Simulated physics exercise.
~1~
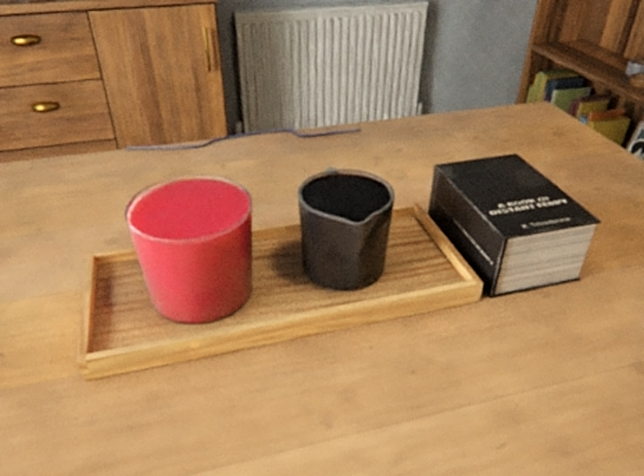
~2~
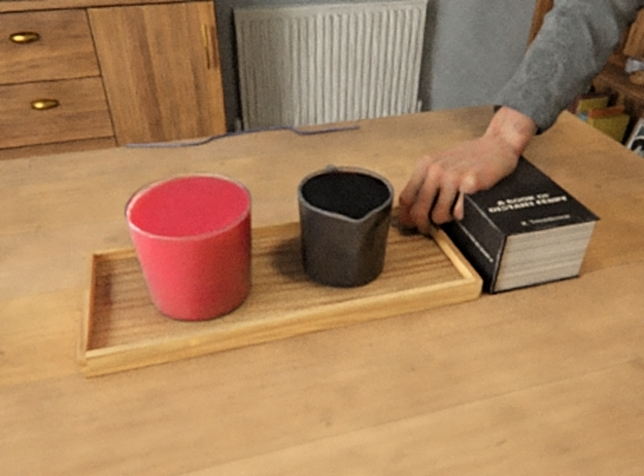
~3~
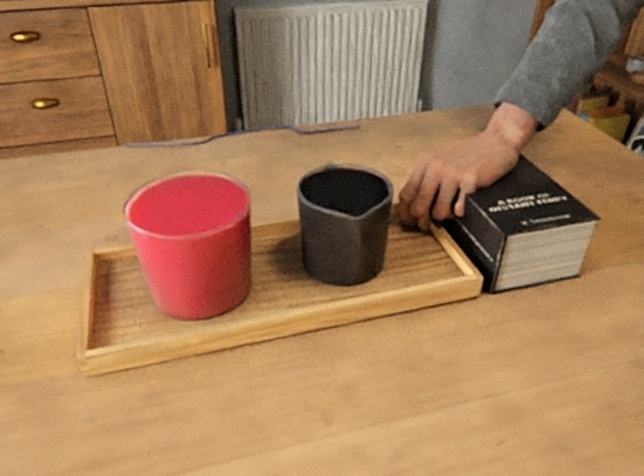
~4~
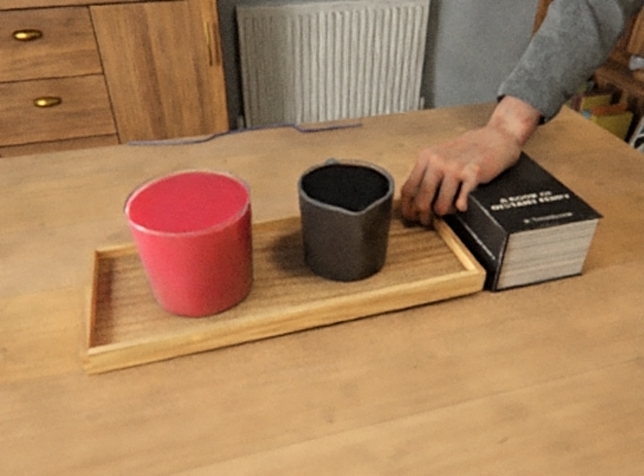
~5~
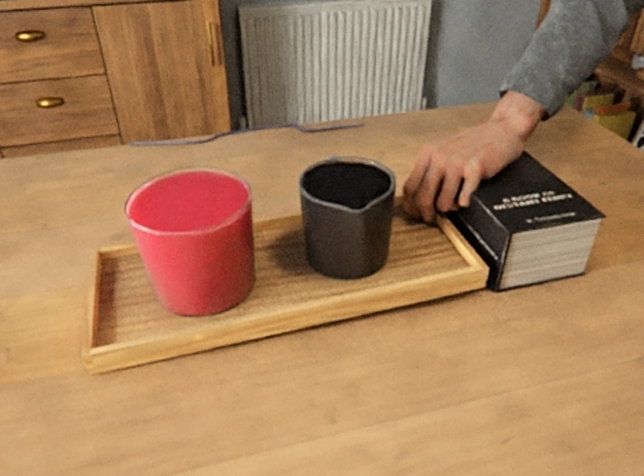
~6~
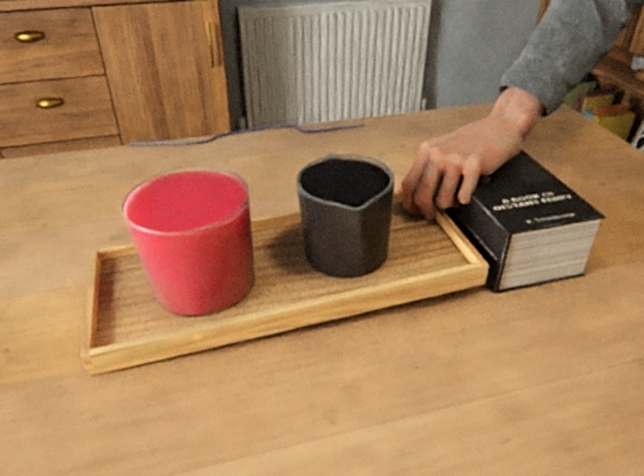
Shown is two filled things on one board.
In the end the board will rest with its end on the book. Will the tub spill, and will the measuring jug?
As I see it, tub: Watch it tip some out. Measuring jug: Watch it tip some out.
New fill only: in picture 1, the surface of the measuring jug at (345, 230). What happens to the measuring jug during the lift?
Nothing escapes.
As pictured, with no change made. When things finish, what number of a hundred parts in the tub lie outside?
8 per cent, roughly.
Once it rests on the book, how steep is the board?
Roughly 13 degrees.
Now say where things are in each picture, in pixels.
The board lies flat; tub (196, 248) nearly full; measuring jug (345, 228) nearly full; book (546, 261), in the first picture.
A hand takes the end of the board; tub nearly full, surface at (190, 206); measuring jug nearly full, surface at (346, 193), in the second picture.
The end has come up a little; tub (195, 245) nearly full; measuring jug (344, 223) nearly full, in the third picture.
Slope near 1°; tub nearly full, surface at (190, 203); measuring jug nearly full, surface at (346, 186); book (548, 256), in the fourth picture.
The board slopes by about 2°; tub (198, 241) nearly full; measuring jug (348, 216) nearly full, in the fifth picture.
The end is rising; tub nearly full, surface at (187, 201); measuring jug nearly full, surface at (346, 181); book (550, 256), in the sixth picture.
Soon after, the board slopes by about 8°; tub, some has gone over its rim; measuring jug, some has gone over its rim.
Later, the board slopes by about 14°; tub, some has gone over its rim; measuring jug, some has gone over its rim.
In the end, the board slopes by about 13°, resting on the book; tub, some has gone over its rim; measuring jug, some has gone over its rim.
